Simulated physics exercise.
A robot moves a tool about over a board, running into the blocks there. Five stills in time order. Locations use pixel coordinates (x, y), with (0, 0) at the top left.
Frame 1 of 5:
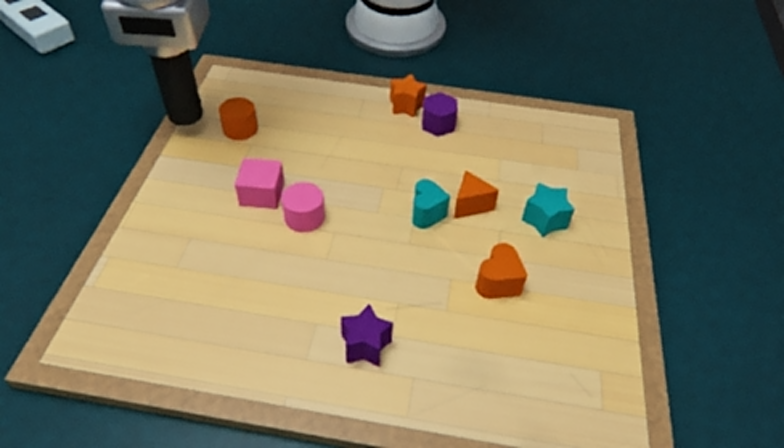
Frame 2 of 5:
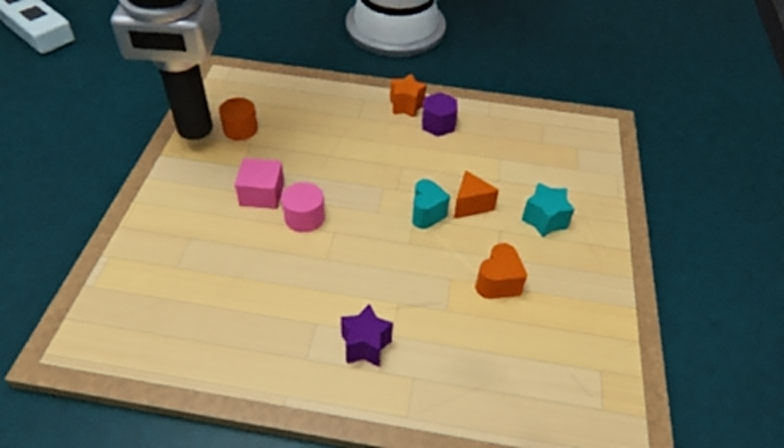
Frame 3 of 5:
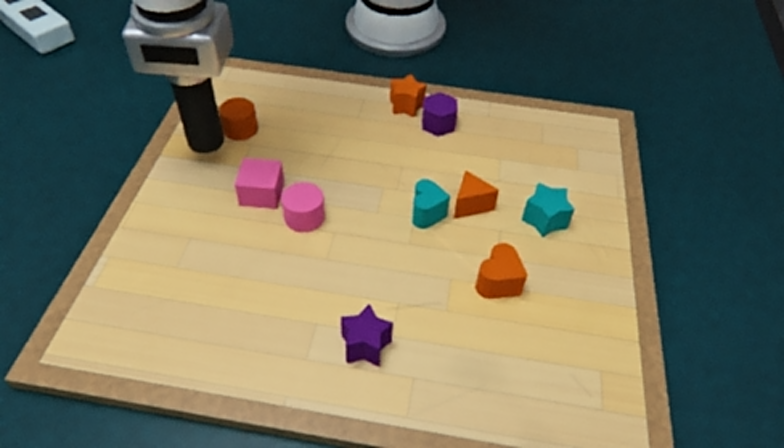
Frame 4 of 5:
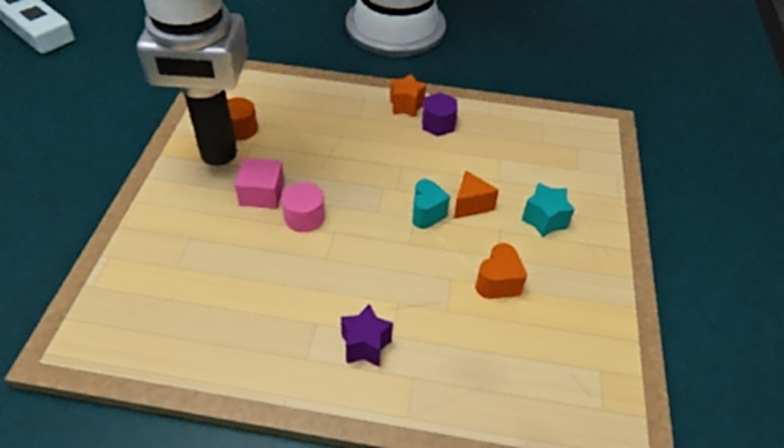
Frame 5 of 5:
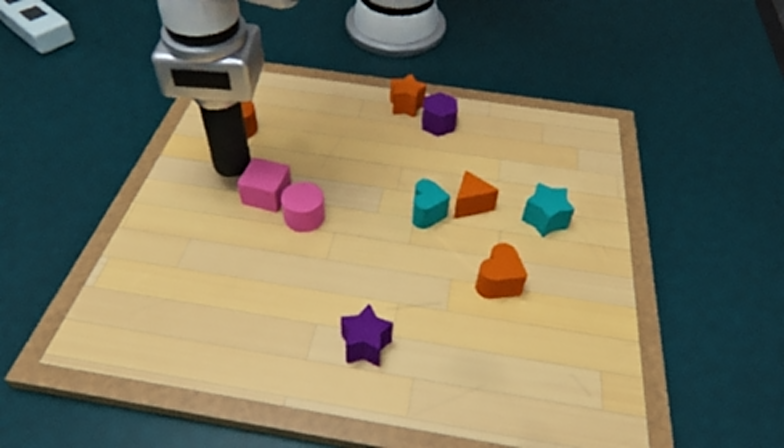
A robotic arm with a silver fitting and black cylindrical tool stands over the upper left of a pale wooden board on a dark teal surface, seen from above at an angle. Orange, purple and turquoise blocks lie across the board, with a pink square block and pink disc left of centre. The tool slides down and right past the orange cylinder, nudging the pink square block slightly right, while the camera stays still.
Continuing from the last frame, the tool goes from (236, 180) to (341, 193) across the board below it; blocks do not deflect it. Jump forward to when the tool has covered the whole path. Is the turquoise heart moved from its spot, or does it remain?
The answer is that it remains undisturbed.
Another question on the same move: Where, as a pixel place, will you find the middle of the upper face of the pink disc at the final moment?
Top centre: (335, 233).
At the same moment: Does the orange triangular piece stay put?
My answer is yes.
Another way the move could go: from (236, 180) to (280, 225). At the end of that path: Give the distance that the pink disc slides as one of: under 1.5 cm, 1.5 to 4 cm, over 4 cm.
It is going to finish beyond 4 cm from where it is now.
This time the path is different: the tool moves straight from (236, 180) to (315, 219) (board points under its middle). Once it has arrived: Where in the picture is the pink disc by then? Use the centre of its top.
When the path ends, it will be at (375, 242).
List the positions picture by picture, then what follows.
The first frame shows tool's lower end (186, 115); pink square block (259, 173); pink disc (302, 197); turquoise heart (429, 194); orange triangular piece (474, 186).
The second frame shows tool (195, 129); blocks still.
The third frame shows tool (206, 142); blocks still.
The fourth frame shows tool (219, 154); blocks still.
The fifth frame shows tool (233, 165); pink square block (264, 174); pink disc (302, 197); turquoise heart (429, 194); orange triangular piece (474, 186).
What follows on the original path. One third of the way, tool (269, 170); pink square block (291, 185), turned 40° clockwise; pink disc (318, 209).
Two thirds of the way, tool (305, 174); pink square block (317, 195), turned 60° clockwise; pink disc (332, 224).
At the end, tool (341, 178); pink square block (328, 200), turned 75° clockwise; pink disc (335, 233); turquoise heart still; orange triangular piece still.
